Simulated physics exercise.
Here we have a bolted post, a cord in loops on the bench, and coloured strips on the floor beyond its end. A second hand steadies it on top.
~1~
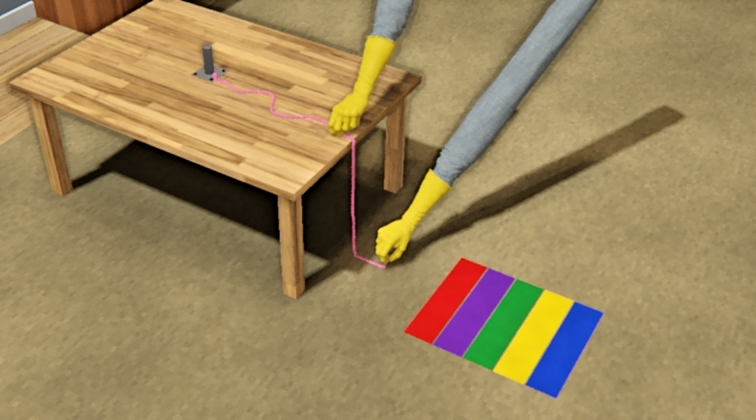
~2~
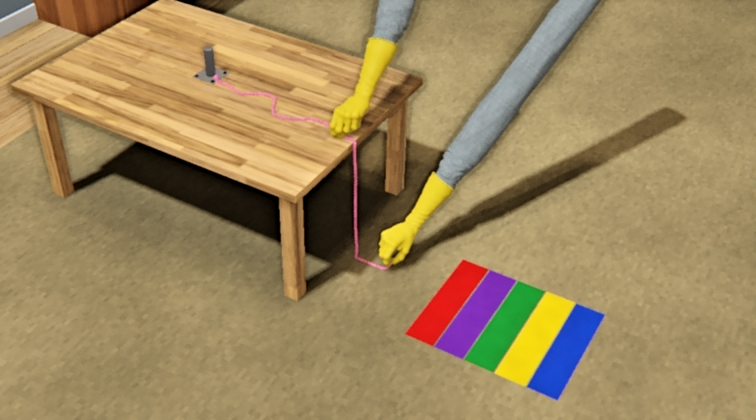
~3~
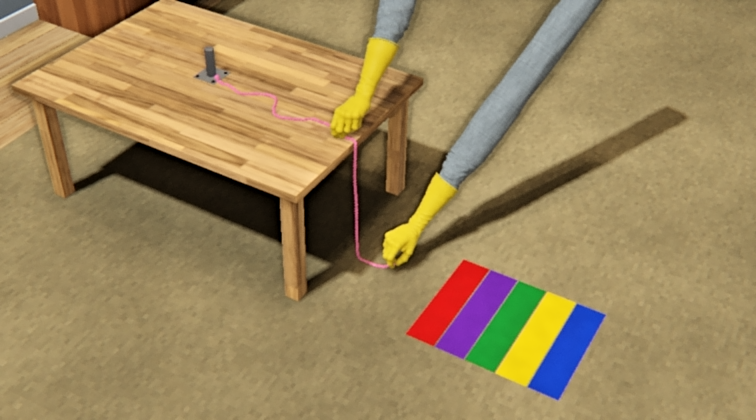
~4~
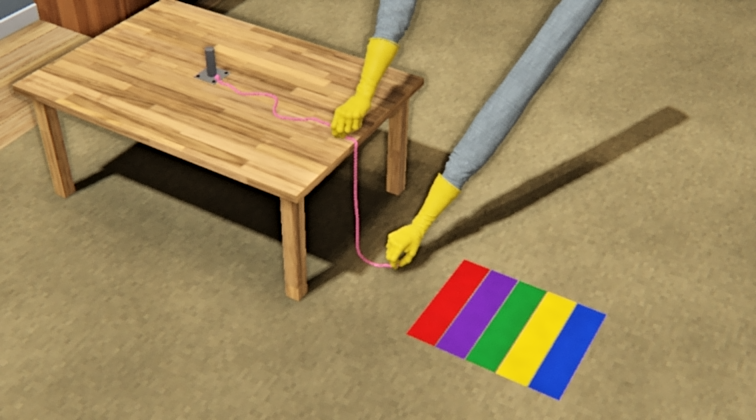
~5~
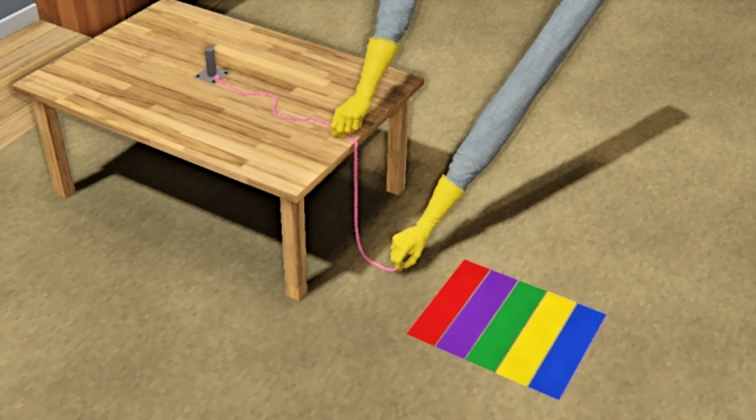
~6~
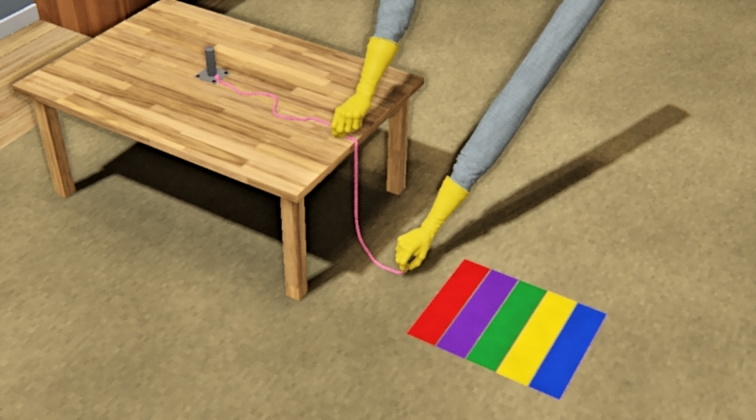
Two yellow-gloved hands held a pink cord that ran across a wooden table and down over its edge, and the lower hand drew the end slightly right, near coloured strips on the floor.
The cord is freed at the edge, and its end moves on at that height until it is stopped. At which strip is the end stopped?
It gets as far as the green strip.
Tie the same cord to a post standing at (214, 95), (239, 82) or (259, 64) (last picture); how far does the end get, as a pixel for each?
About (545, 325), (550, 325) and (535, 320).
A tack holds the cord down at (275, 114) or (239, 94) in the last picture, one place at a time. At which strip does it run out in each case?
In that order: Purple; green.
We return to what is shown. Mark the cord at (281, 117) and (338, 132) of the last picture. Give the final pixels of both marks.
At (309, 118), then (362, 148).
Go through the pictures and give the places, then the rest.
In the first picture, end (388, 260); red (428, 324); purple (457, 336); green (487, 349); yellow (518, 362); blue (550, 376).
In the second picture, end (391, 263); cord through (230, 86) (275, 102) (311, 119) (355, 147) (355, 200) (357, 248).
In the third picture, end (395, 264).
In the fourth picture, end (398, 265); cord through (231, 87) (277, 102) (313, 119) (356, 147) (356, 200) (358, 248).
In the fifth picture, end (402, 267).
In the sixth picture, end (407, 269); cord through (231, 86) (277, 102) (313, 119) (356, 147) (356, 199) (366, 250).
A little later, end near (467, 293); over red.
Next, end near (496, 305); over purple.
When it is tight, end near (513, 311); over green. The green one.
